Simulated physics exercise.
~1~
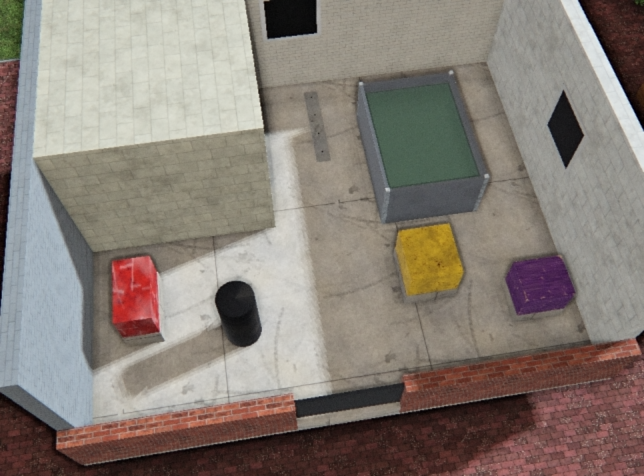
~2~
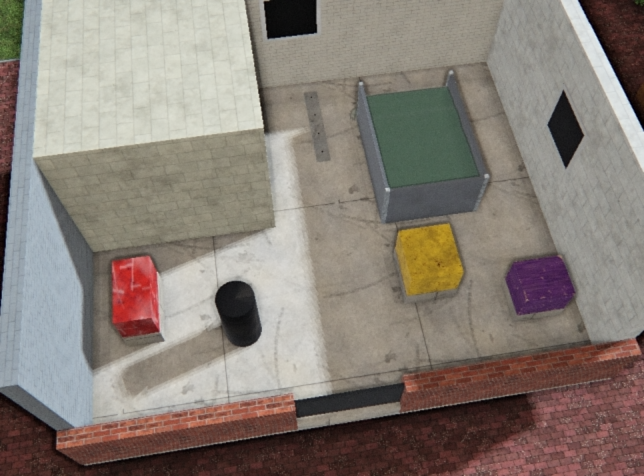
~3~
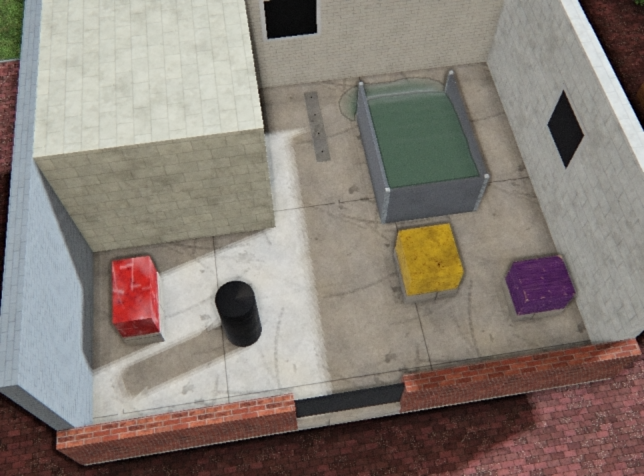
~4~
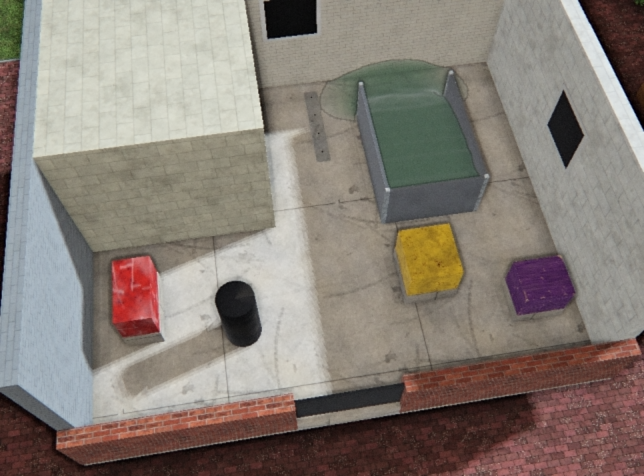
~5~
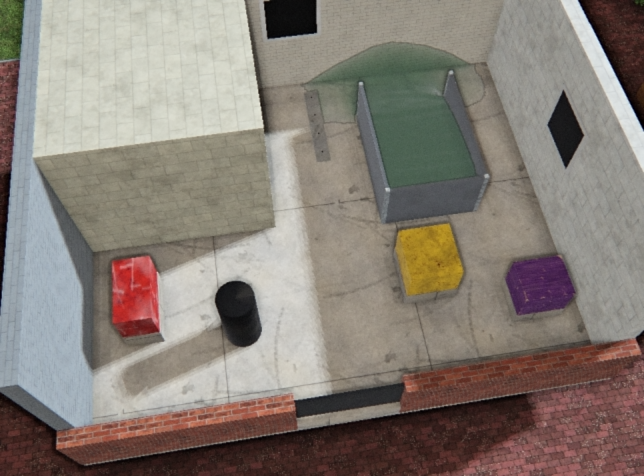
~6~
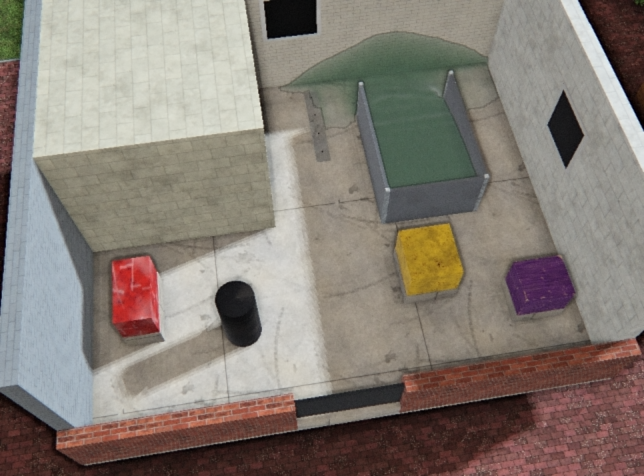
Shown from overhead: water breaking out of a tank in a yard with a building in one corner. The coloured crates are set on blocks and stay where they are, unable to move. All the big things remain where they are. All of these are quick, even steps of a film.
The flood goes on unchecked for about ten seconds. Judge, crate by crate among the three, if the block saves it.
In order: The purple crate will not stay dry, the red crate will come through untouched, the yellow crate will come through untouched.
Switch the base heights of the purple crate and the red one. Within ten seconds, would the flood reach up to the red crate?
I'd say the red crate is unharmed.
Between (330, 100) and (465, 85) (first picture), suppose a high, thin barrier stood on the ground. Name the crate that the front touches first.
It's the purple-painted one.
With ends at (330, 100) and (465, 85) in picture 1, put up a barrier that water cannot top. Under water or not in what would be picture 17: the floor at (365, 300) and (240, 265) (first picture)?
As listed: Clear, clear.
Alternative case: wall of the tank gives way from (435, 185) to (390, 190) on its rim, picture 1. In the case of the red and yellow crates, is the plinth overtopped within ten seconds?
Well, the red crate is never reached, and the yellow crate gets reached as well.
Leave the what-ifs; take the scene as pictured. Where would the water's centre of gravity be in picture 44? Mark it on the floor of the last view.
The water's centre sits above (413, 229).
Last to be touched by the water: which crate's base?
Crate: The crate marked red.
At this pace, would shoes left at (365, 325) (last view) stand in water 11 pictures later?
Answer: No flooding.
A moment on, water covers 20 % of the floor; the purple crate not reached, the red crate not reached, the yellow crate not reached.
Next, water covers 40 % of the floor; the purple crate water round its plinth, the red crate not reached, the yellow crate not reached.
Then, water covers 70 % of the floor; the purple crate water round its plinth, the red crate not reached, the yellow crate water round its plinth.
Later, water covers 85 % of the floor; the purple crate water round its plinth, the red crate water round its plinth, the yellow crate water round its plinth.
In the end, water covers 100 % of the floor; the purple crate was topped, the red crate stayed above the water, the yellow crate stayed above the water.
